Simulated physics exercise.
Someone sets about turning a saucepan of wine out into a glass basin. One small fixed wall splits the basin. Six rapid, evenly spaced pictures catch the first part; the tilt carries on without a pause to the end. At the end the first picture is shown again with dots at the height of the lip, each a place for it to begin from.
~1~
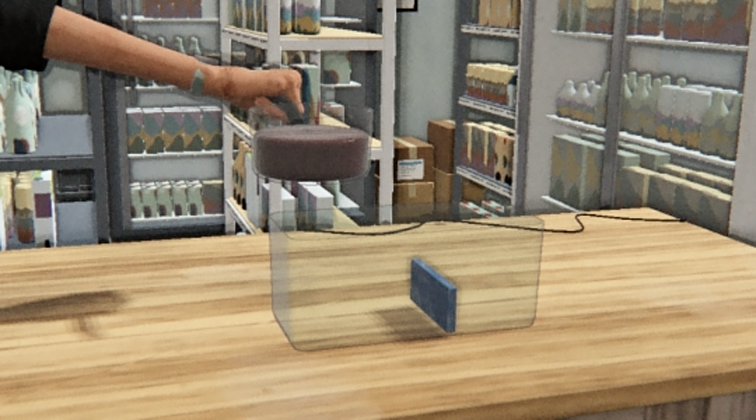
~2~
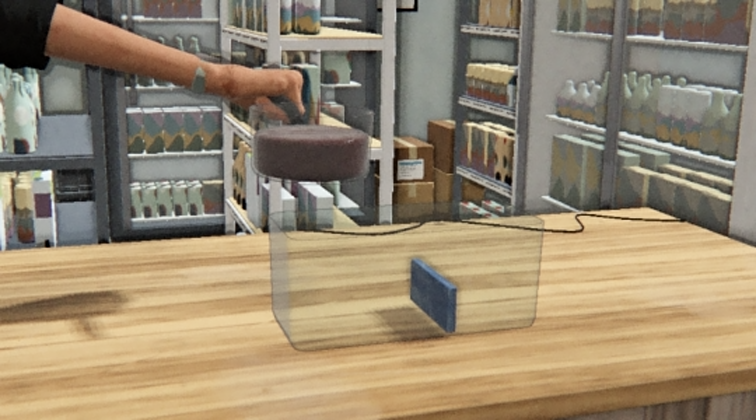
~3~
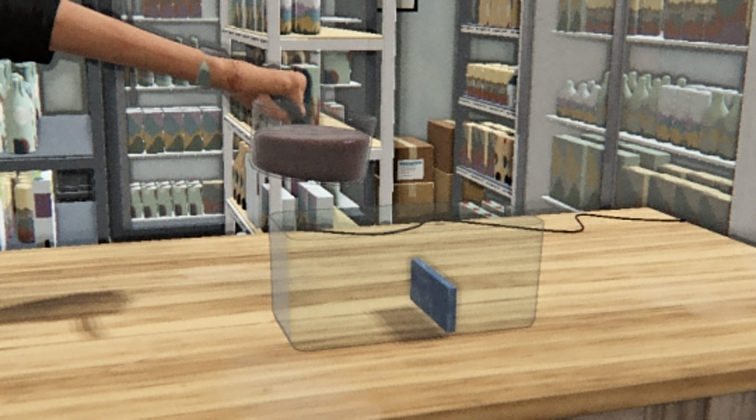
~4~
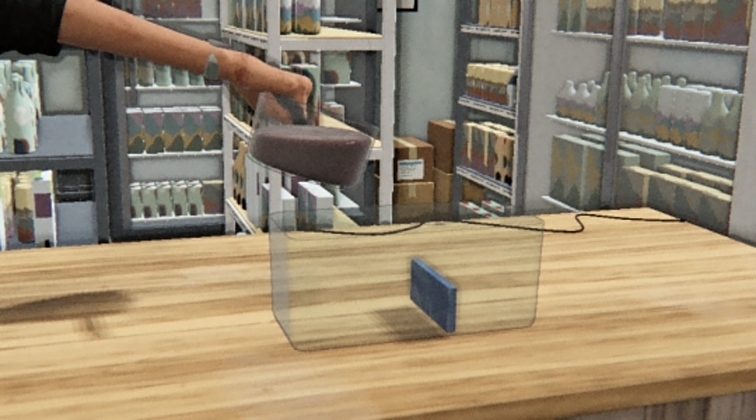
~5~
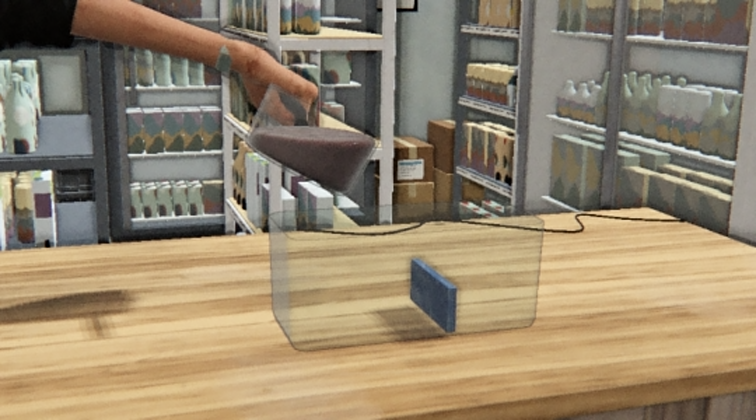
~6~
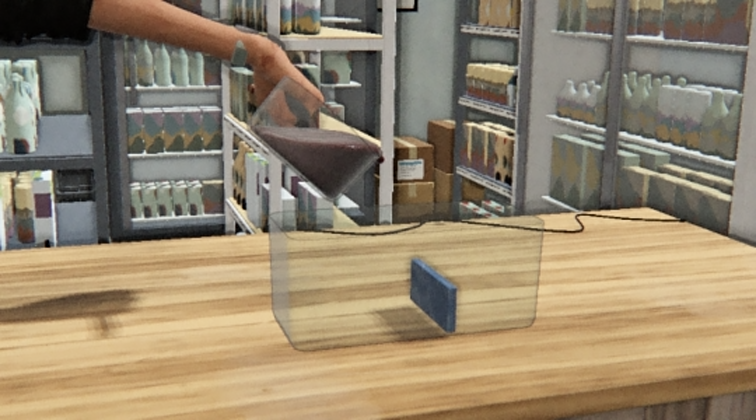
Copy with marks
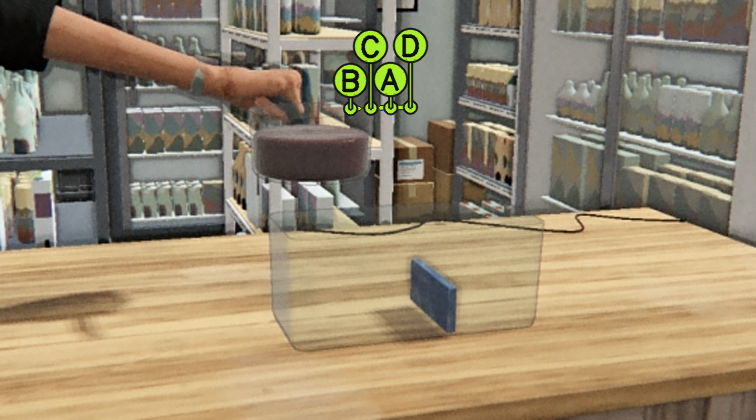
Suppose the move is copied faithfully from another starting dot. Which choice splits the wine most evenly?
Dot D does it best.
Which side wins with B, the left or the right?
The left one.
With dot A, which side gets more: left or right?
The left one.
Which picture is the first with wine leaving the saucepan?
Picture 6.
In lime, A at (390, 107); B at (350, 108); C at (370, 108); D at (410, 107).
Choosing A, about 77 % ends left of the wall and 21 % right of it.
Choosing B, about 94 % ends left of the wall and 6 % right of it.
Choosing C, about 97 % ends left of the wall and 2 % right of it.
Choosing D, about 49 % ends left of the wall and 51 % right of it.
